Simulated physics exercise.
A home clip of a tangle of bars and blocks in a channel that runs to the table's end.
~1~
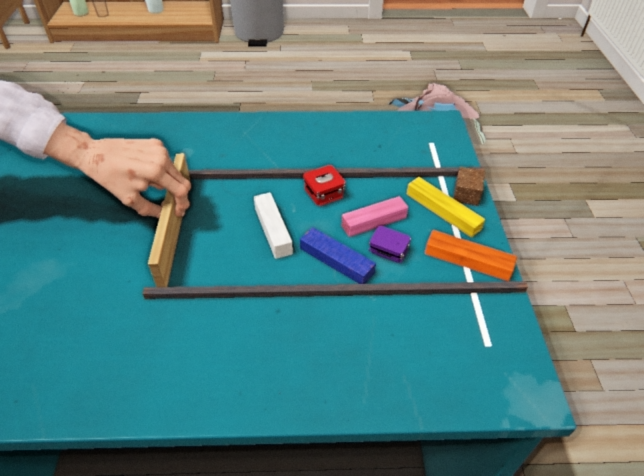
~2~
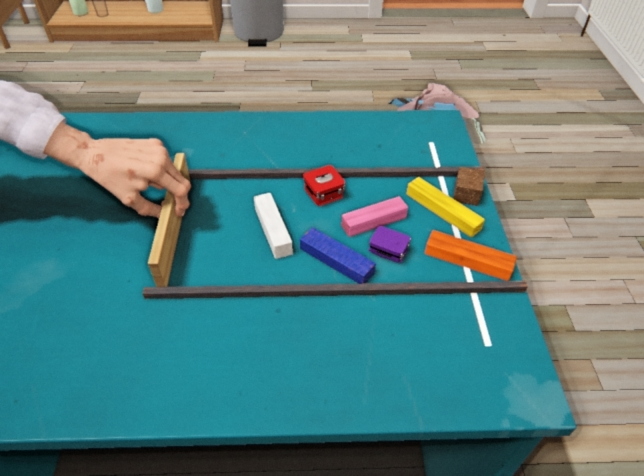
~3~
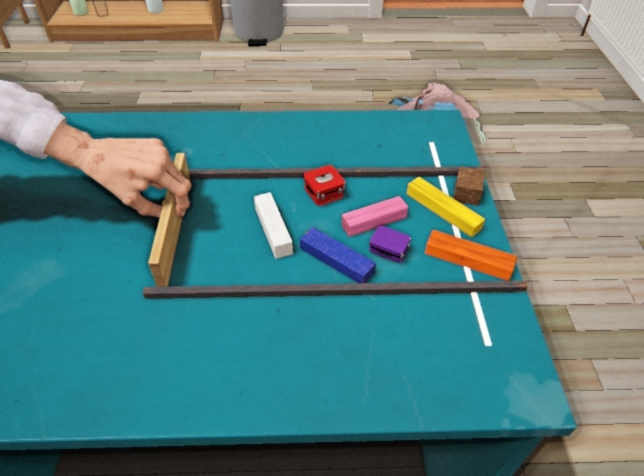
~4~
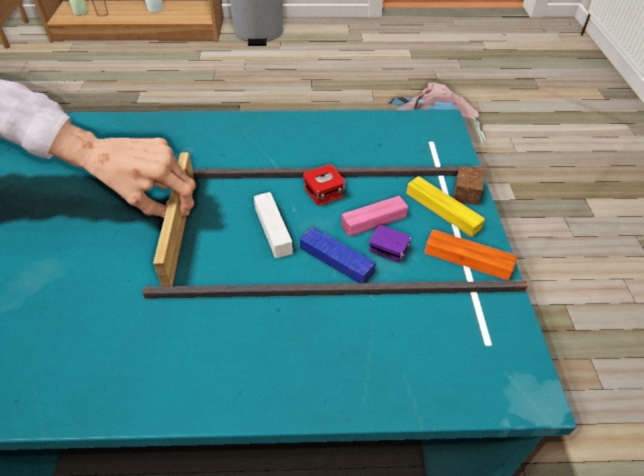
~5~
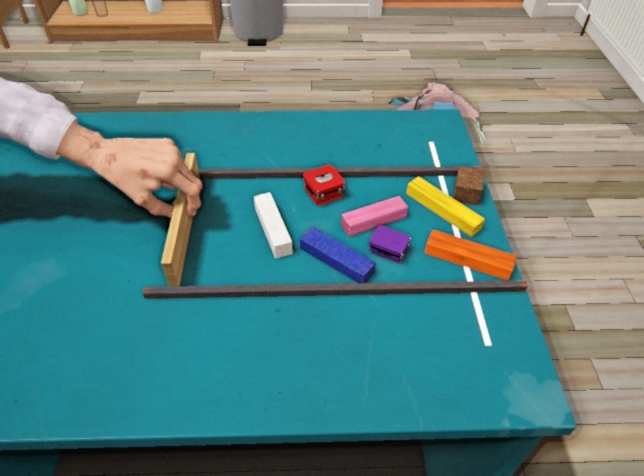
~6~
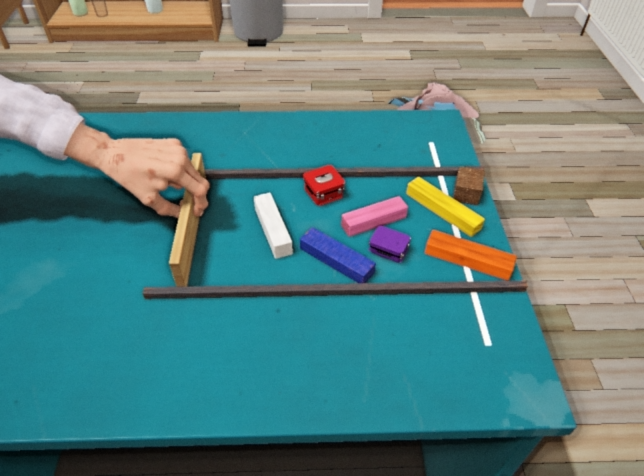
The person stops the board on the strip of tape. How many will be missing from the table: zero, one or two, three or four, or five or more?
Here the number that fall off is three or four.
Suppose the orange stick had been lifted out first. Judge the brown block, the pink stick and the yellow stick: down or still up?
The brown block drops off; the pink stick does not fall; the yellow stick tumbles off.
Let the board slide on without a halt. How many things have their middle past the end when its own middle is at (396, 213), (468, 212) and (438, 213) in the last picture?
In that order 0, 5 and 3.
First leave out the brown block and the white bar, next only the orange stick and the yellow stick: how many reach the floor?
It would be 2 and 2.
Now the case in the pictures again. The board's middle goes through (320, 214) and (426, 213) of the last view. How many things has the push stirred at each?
5 and 8.
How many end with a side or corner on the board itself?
It touches 2.
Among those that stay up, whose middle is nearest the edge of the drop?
That is the pink stick.
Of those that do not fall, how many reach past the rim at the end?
Overhanging: 2.
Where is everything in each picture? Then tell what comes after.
The first picture shows brown block (469, 186); orange stick (470, 255); yellow stick (444, 206); board (172, 217); tape (455, 227).
The second picture shows orange stick (470, 255); white bar (273, 225).
The third picture shows yellow stick (444, 206); blue bar (337, 256).
The fourth picture shows brown block (469, 186); pink stick (375, 216).
The fifth picture shows orange stick (470, 254); purple case (389, 245).
The sixth picture shows brown block (469, 186); orange stick (470, 255); yellow stick (444, 206); board (190, 216); tape (455, 226).
Soon after, none off yet; brown block at rest near (469, 186); orange stick at rest near (470, 255); yellow stick at rest near (444, 206).
After that, none off yet; brown block tilting a little near (500, 181); orange stick displaced a little near (519, 262); yellow stick displaced a little near (486, 198).
In the end, the number that fall off is three or four; gone, purple case, yellow stick, orange stick and brown block.
